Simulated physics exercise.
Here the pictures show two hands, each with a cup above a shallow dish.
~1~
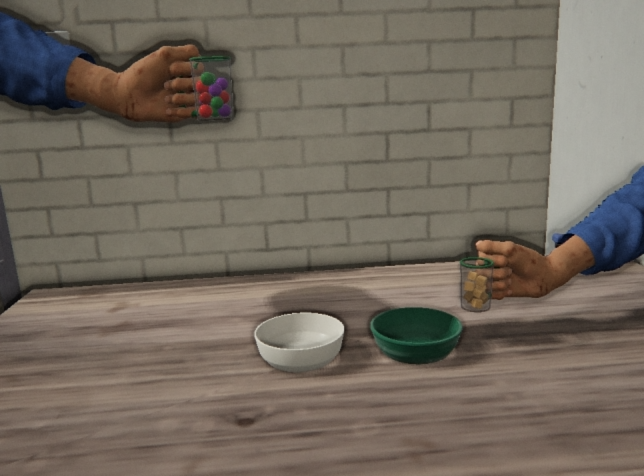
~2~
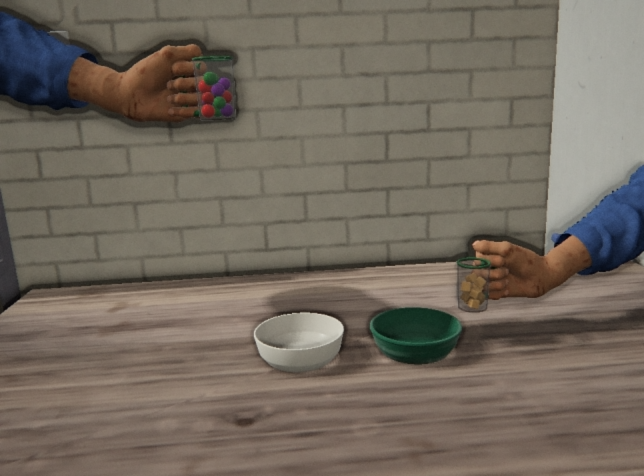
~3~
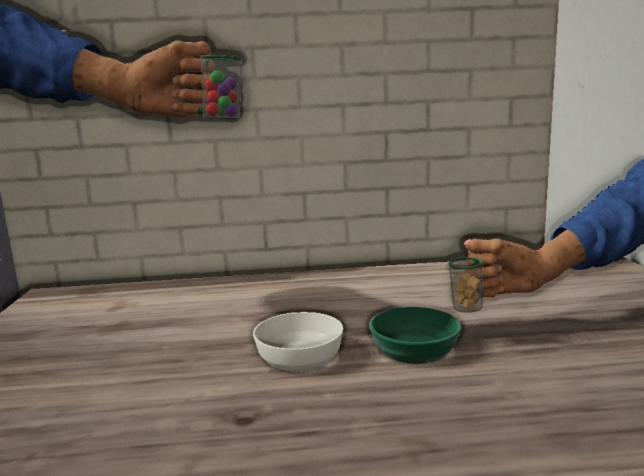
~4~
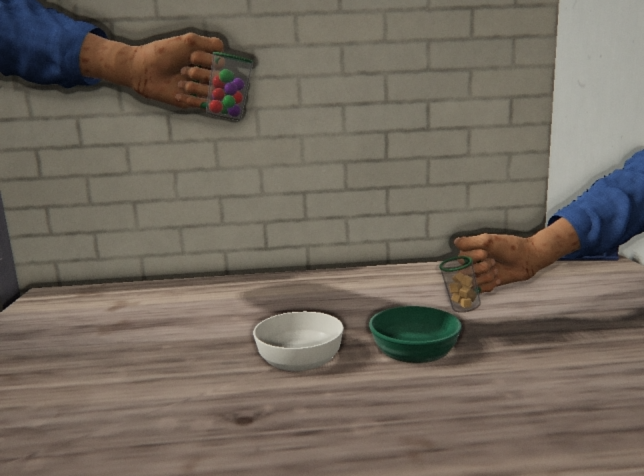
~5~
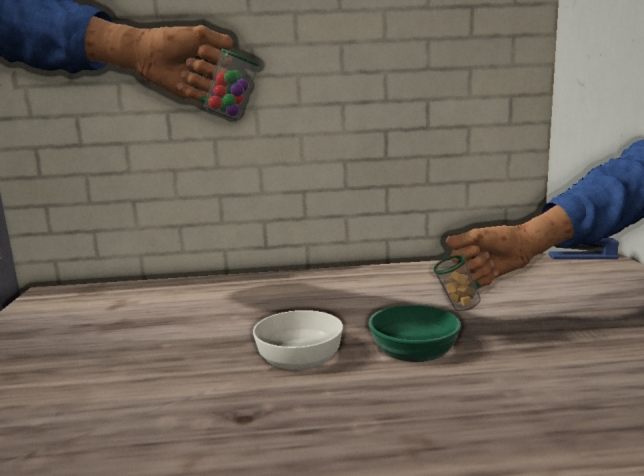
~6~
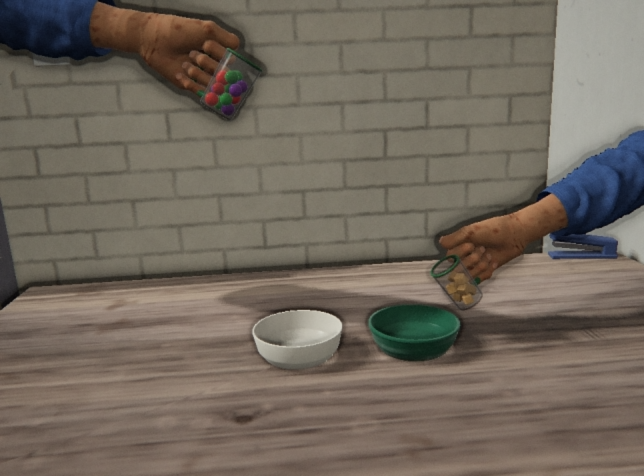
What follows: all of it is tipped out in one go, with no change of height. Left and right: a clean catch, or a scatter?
My prediction: Left dish: It won't contain the whole load, right dish: It will contain the whole load.
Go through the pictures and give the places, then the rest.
Left dish near (301, 353), empty; left cup near (213, 89), holding gumballs, high above its dish; right dish near (427, 346), empty; right cup near (476, 285), holding small wooden cubes, just above its dish, in the first frame.
Left cup near (216, 89), upright; right cup near (473, 285), upright, in the second frame.
Left cup near (222, 88), tipped 5°; right cup near (467, 285), tipped 5°, in the third frame.
Left cup near (228, 87), tipped 15°; right cup near (461, 285), tipped 15°, in the fourth frame.
Left cup near (231, 86), tipped 25°; right cup near (458, 284), tipped 25°, in the fifth frame.
Left dish near (300, 350); left cup near (230, 86), tipped 35°; right dish near (425, 343); right cup near (457, 283), tipped 35°, in the sixth frame.
Then, 0.44 s on from there, left, the whole lot still in the cup; right, the whole lot still in the cup.
Then, 0.91 s on from there, left, all but a few still in the cup, a little in the air; right, the whole lot still in the cup.
Then, 1.46 s on from there, left, near a third in the dish, a little outside the dish, near half in the air; right, a little still in the cup, all but a few in the dish.
In the end, left, near a quarter in the dish, the bulk outside the dish; right, the whole lot in the dish, none at all outside the dish.
